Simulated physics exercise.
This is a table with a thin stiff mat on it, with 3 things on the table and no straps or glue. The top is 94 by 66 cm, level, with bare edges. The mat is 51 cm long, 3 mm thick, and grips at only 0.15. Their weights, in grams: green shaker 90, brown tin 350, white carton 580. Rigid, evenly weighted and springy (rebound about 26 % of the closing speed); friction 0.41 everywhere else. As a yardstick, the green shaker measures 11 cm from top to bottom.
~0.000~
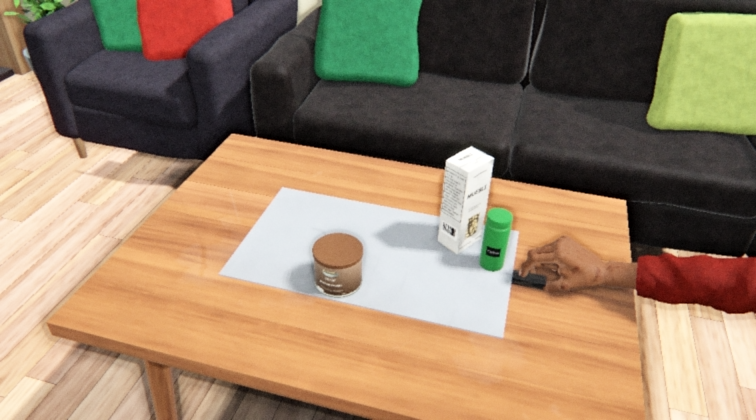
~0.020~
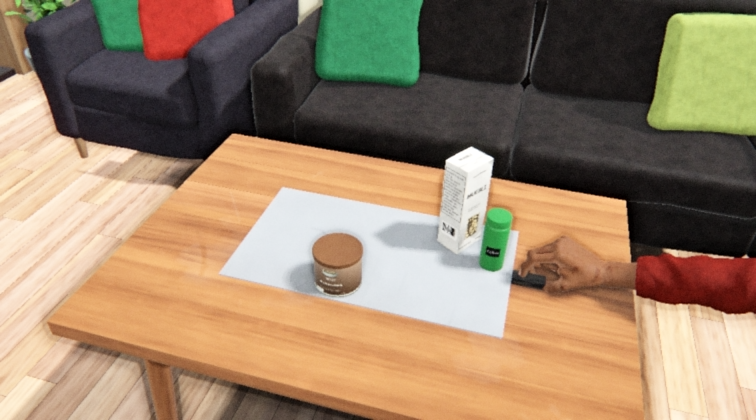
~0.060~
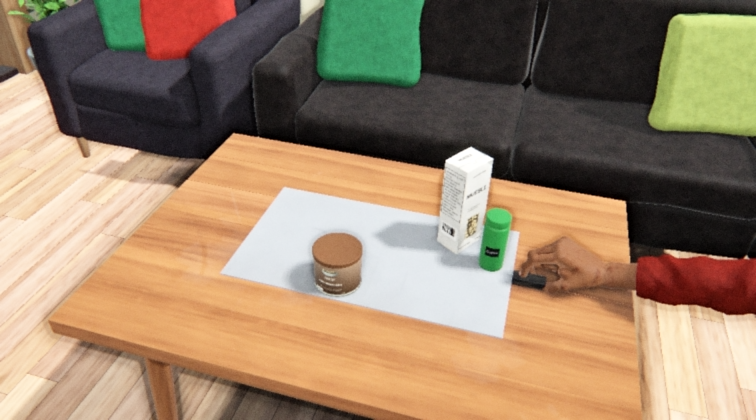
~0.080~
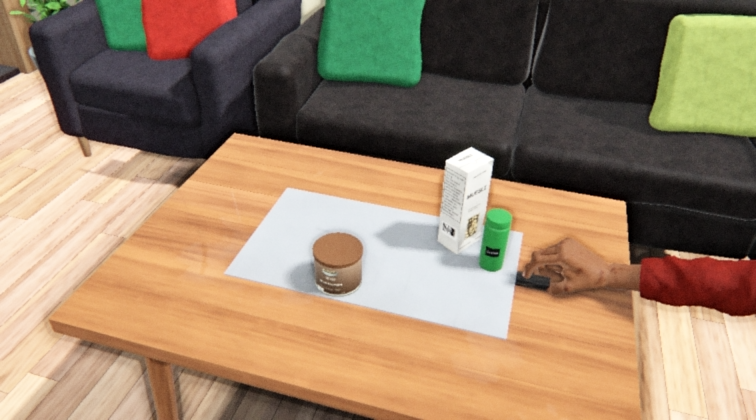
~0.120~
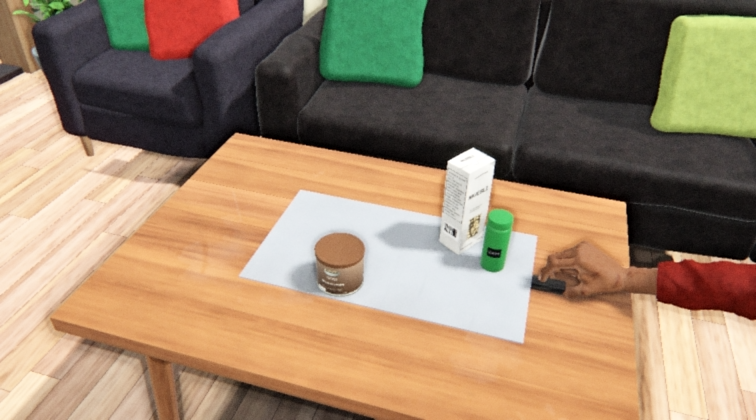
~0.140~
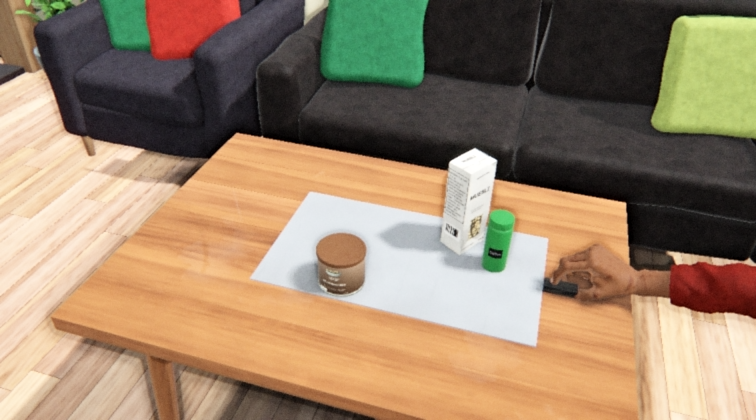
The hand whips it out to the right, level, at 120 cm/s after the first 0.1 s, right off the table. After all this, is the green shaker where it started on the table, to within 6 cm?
The green shaker ends elsewhere.
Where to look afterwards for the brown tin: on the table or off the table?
The brown tin is still on the table.
After 0.64 s, 66 cm of pull; green shaker now off the table; white carton moved 26 cm; brown tin moved 10 cm.
After 1.14 s, 94 cm of pull; white carton now off the table; brown tin moved 10 cm.
In the end (1.9 s), off the table, green shaker and white carton; not toppled but over 6 cm from the start, brown tin.
